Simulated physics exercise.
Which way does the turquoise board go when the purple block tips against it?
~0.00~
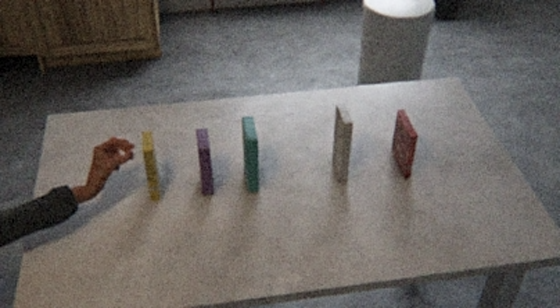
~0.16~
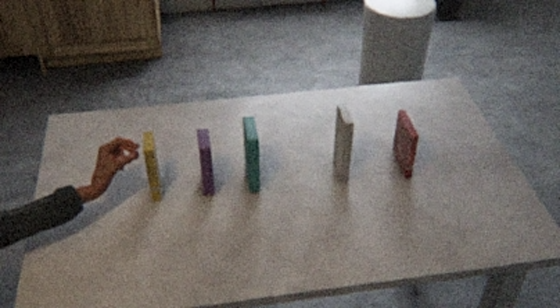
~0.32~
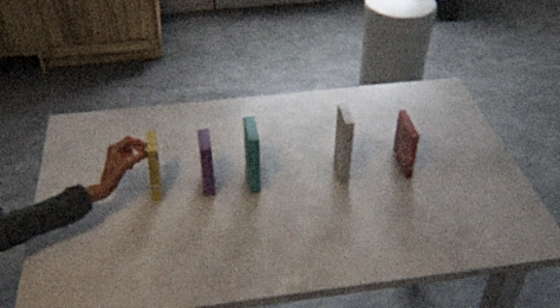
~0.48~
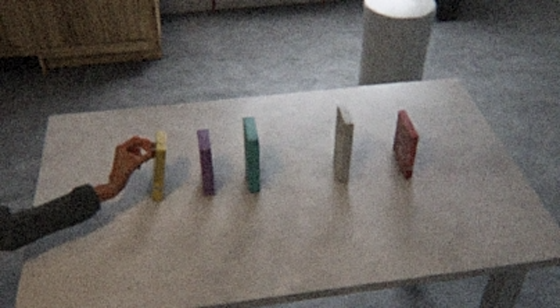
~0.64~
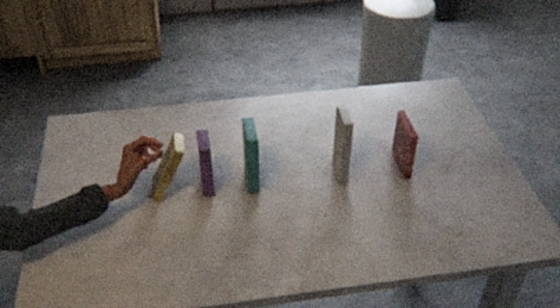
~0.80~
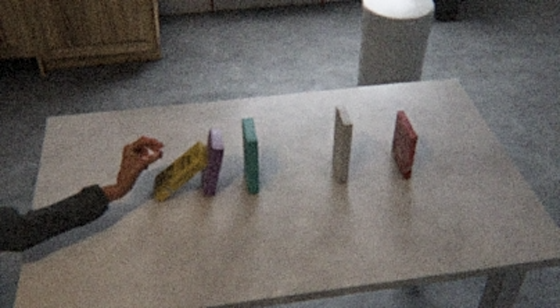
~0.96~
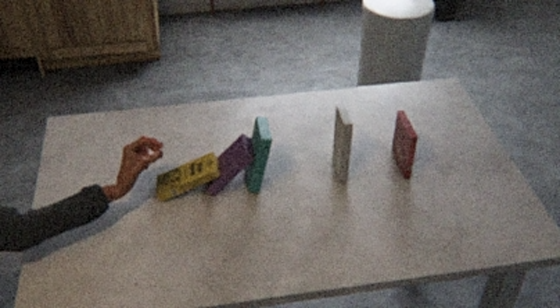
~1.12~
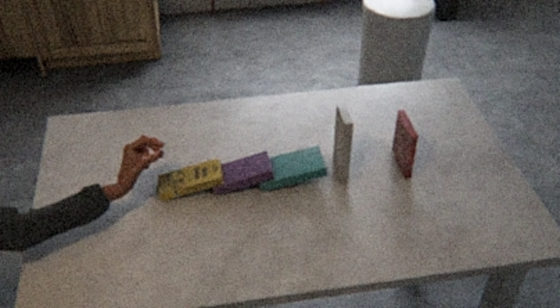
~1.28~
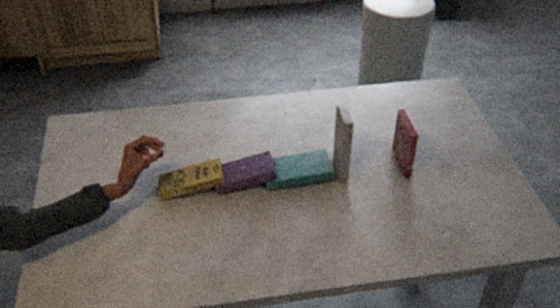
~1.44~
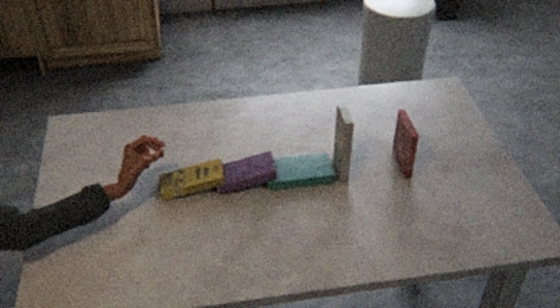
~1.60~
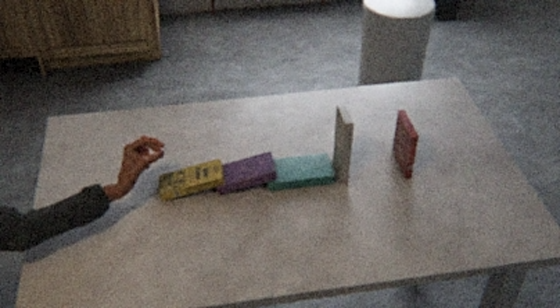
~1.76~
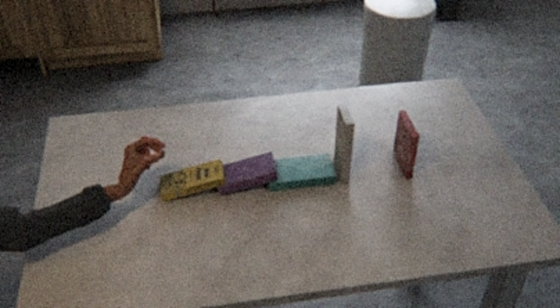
The turquoise board tips over to the right and ends up lying on the table beside the base of the white board.
